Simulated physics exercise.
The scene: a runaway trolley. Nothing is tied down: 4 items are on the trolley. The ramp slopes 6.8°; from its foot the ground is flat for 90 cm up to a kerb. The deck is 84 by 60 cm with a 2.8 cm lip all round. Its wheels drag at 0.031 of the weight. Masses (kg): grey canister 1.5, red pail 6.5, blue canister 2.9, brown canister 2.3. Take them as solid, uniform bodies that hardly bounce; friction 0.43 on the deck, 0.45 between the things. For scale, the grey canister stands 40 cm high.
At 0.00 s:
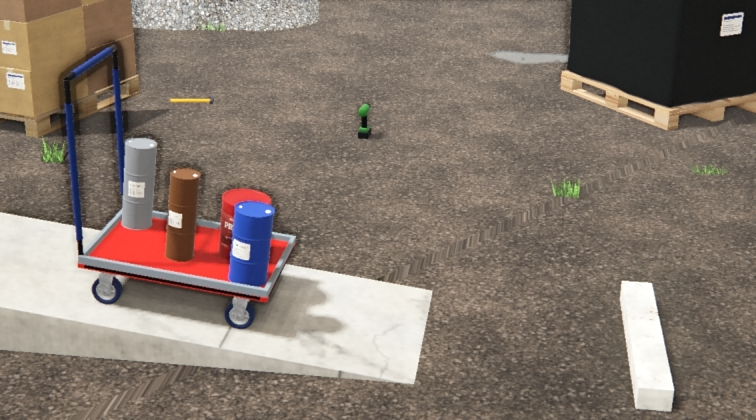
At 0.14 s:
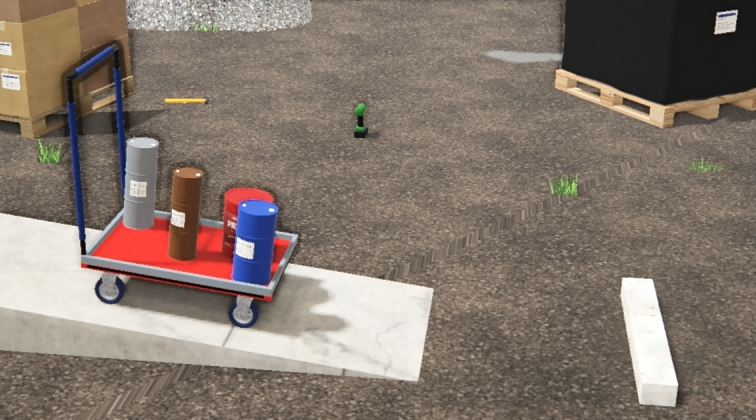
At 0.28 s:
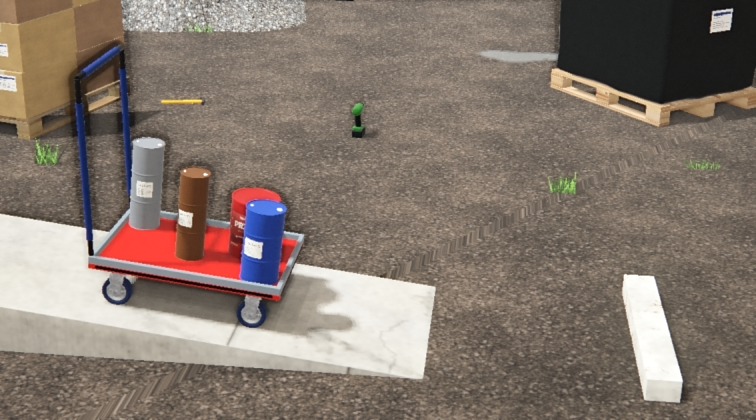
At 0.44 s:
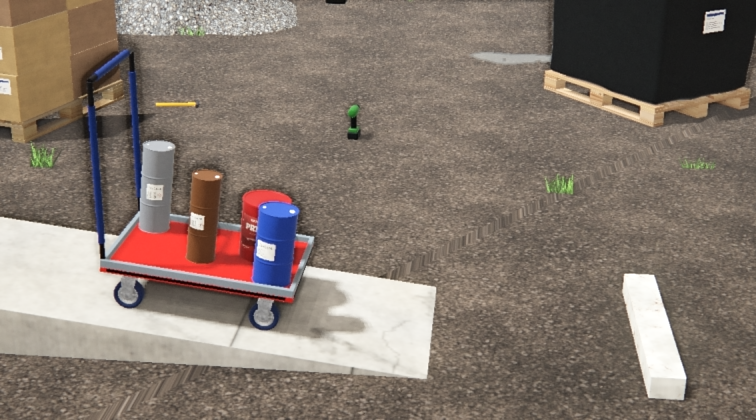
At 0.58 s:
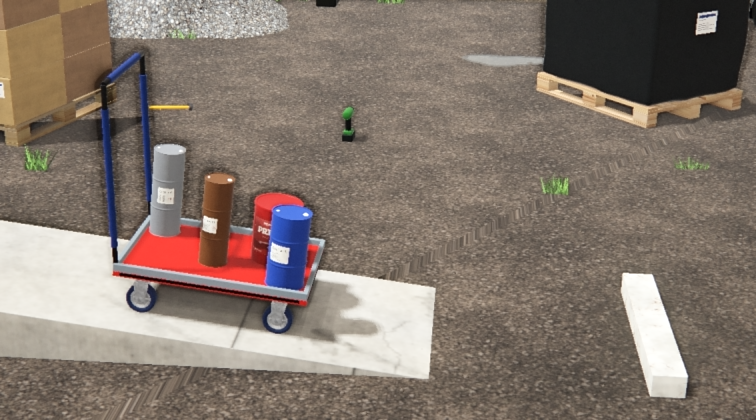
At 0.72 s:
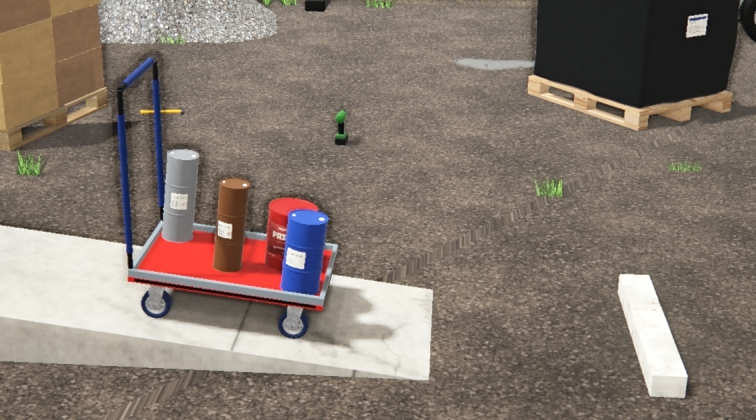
To begin with, a red-decked trolley carrying grey, brown, red and blue containers sits near the top of a pale ramp, barely moving. It then rolls slowly down the slope to the right, gaining a little speed, while the four containers ride upright on its deck.
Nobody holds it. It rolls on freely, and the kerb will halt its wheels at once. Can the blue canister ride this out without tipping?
The blue canister tips over.
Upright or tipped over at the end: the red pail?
The red pail is still upright.
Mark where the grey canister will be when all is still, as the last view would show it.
Near (556, 262).
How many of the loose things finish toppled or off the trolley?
3 of them.
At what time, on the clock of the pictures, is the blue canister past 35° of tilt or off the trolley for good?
Near 2.4 s.
By 2.02 s, 5 cm to the kerb.
By 2.42 s, trolley at the kerb; blue canister rocked 39° off its seat near (662, 278); grey canister rocked 38° off its seat; brown canister rocked 39° off its seat.
By 3.02 s, trolley at the kerb; blue canister now off the trolley; grey canister on its side; brown canister rocked 70° off its seat.
When it is over (4.6 s), off the trolley and tipped over, blue canister; lying over on the trolley, grey canister and brown canister; red pail within 10 cm of the start.
